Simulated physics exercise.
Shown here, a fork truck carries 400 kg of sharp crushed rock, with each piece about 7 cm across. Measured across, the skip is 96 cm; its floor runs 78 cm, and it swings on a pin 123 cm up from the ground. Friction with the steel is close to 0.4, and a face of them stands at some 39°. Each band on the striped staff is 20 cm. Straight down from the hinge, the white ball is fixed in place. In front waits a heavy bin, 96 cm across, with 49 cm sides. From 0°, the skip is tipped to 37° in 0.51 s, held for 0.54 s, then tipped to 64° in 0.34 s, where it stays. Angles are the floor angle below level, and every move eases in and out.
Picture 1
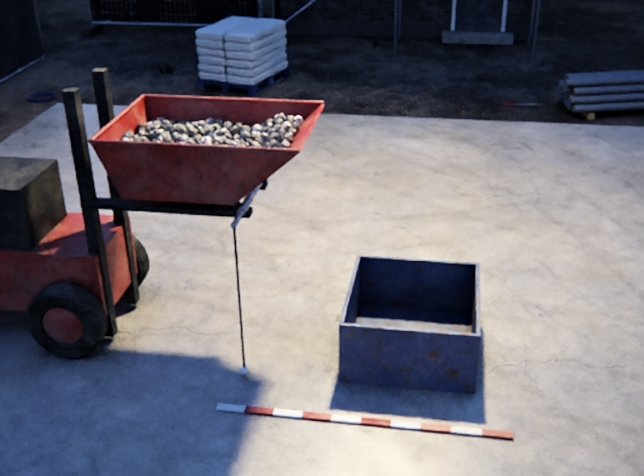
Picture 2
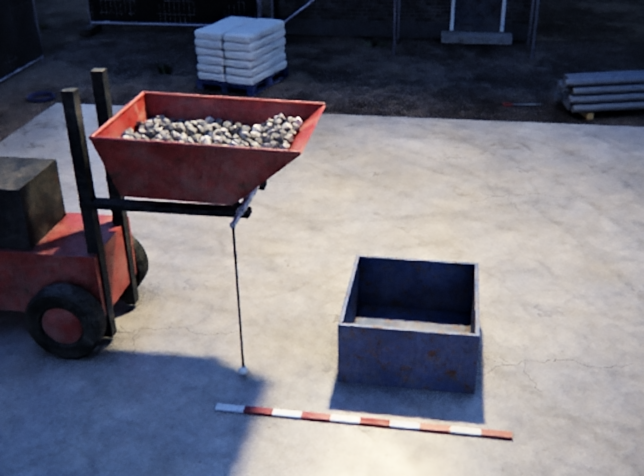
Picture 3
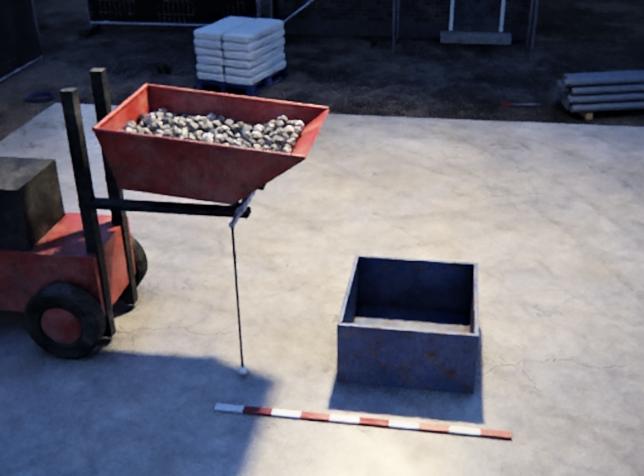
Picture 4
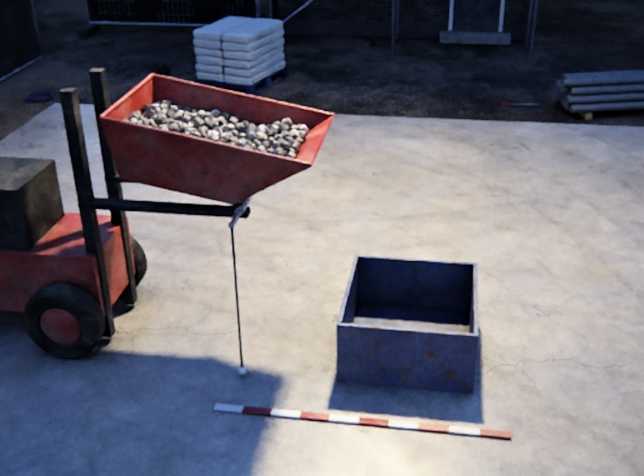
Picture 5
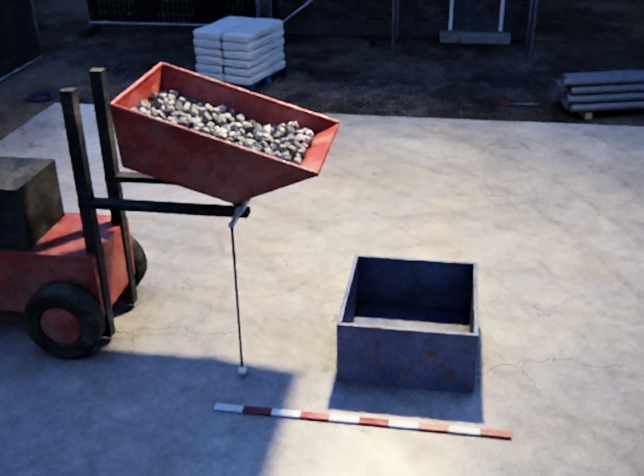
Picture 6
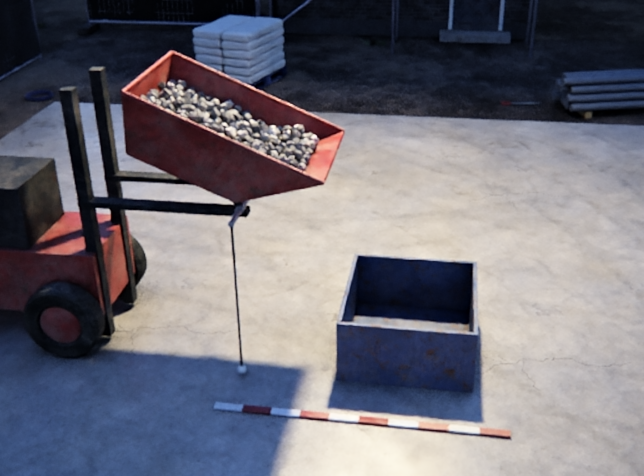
A red skip heaped with grey and pale stones tilts on the forks of a red forklift at the left of a sunlit concrete yard, seen from above by a still camera. A dark open-topped square box sits right of centre behind a red-and-white striped staff, with stacked pale slabs beyond. Its left end rises steadily while its right lip dips, the stones staying inside.
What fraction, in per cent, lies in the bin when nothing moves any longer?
The fraction is about 85 per cent.
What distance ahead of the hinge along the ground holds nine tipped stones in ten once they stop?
Roughly 150 cm out along the ground.
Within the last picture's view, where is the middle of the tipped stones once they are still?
In the last view, about (402, 329).
A little later the floor is at 33°; 100 % in the skip; the foremost stones are at (309, 175).
Then the floor is at 37°; 100 % in the skip; the foremost stones are at (317, 179).
Later still the floor is at 64°; 65 % in the skip, 1 % short of the bin, 29 % in the bin, 5 % beside or beyond the bin; the foremost stones are at (427, 305).
In the end the floor is at 64°; 1 % in the skip, 86 % in the bin, 13 % beside or beyond the bin; the foremost stones are at (526, 427).
